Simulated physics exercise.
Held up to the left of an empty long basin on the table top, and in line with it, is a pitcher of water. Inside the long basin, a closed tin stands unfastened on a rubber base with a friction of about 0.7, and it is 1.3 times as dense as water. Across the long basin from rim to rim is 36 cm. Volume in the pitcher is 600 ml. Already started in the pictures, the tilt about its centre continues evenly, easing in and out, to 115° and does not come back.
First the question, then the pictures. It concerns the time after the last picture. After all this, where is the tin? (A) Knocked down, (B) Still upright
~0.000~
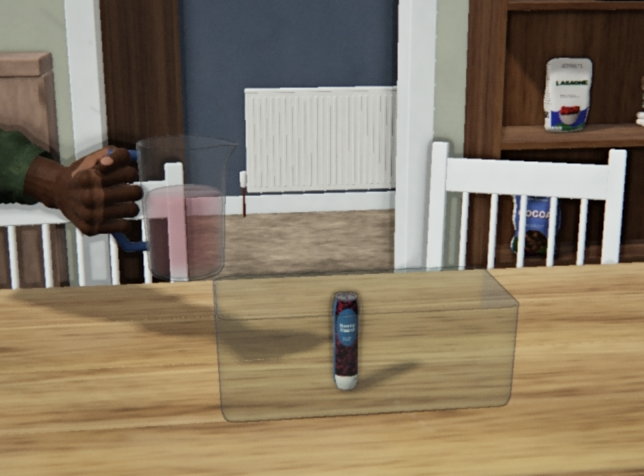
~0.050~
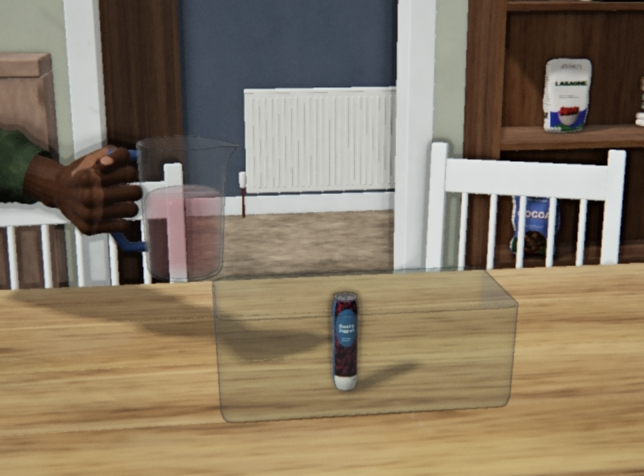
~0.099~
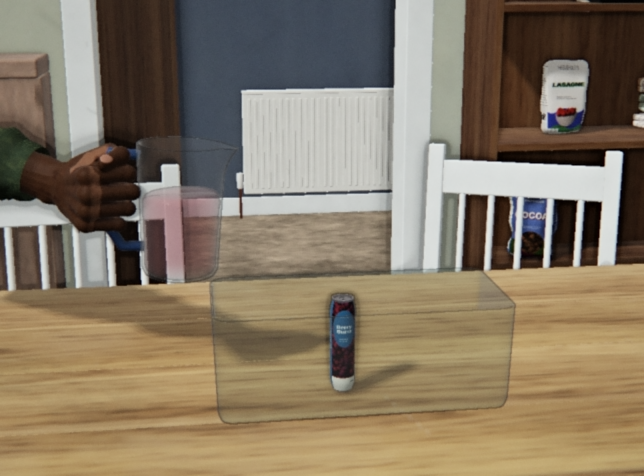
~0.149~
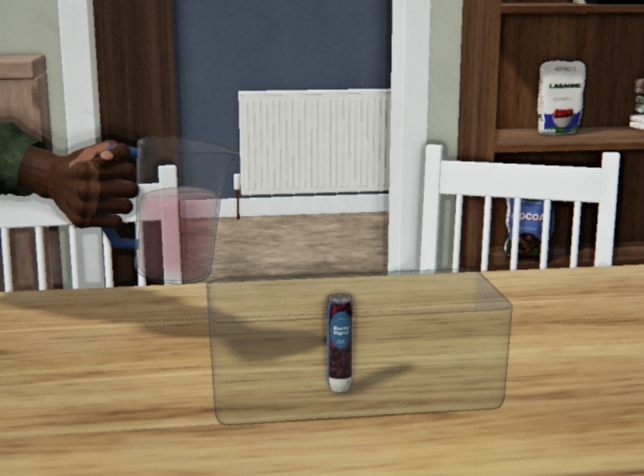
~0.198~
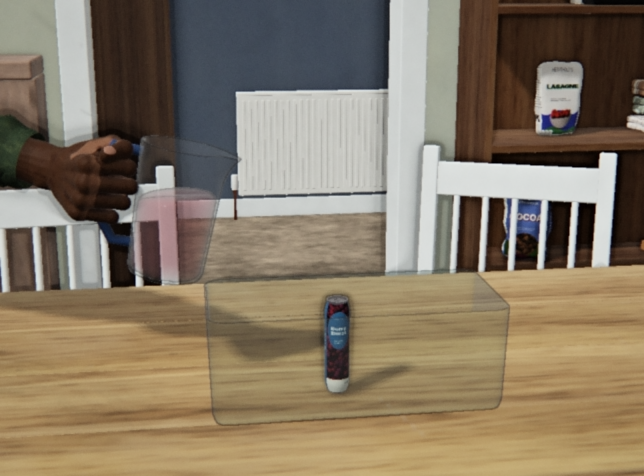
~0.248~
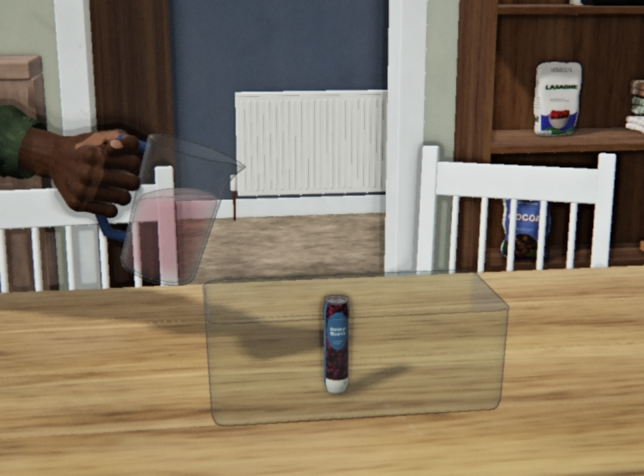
B, still upright.
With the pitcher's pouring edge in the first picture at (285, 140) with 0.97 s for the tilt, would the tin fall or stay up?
Then it tips over.
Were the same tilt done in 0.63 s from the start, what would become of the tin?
Result: Tin upright.
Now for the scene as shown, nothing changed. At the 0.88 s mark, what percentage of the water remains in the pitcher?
30 per cent or thereabouts.
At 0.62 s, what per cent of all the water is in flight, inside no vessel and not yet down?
It comes to roughly 7 per cent.
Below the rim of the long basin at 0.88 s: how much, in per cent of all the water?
My estimate is about 56 percent.
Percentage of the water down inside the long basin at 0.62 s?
Near 0 in a hundred.
Then, 0.62 s in, the tilt is 81° and 93 per cent is still to pour; the tin stands where it began.
Then, 0.88 s in, the tilt is 113° and 29 per cent is still to pour; the tin stands where it began.
Then, 1.16 s in, the tilt is 115° and 1 per cent is still to pour; the tin stands where it began.
Then, 1.47 s in, the tilt is 115° and 0 per cent is still to pour; the tin stands where it began.
Finally, the tin stands where it began.
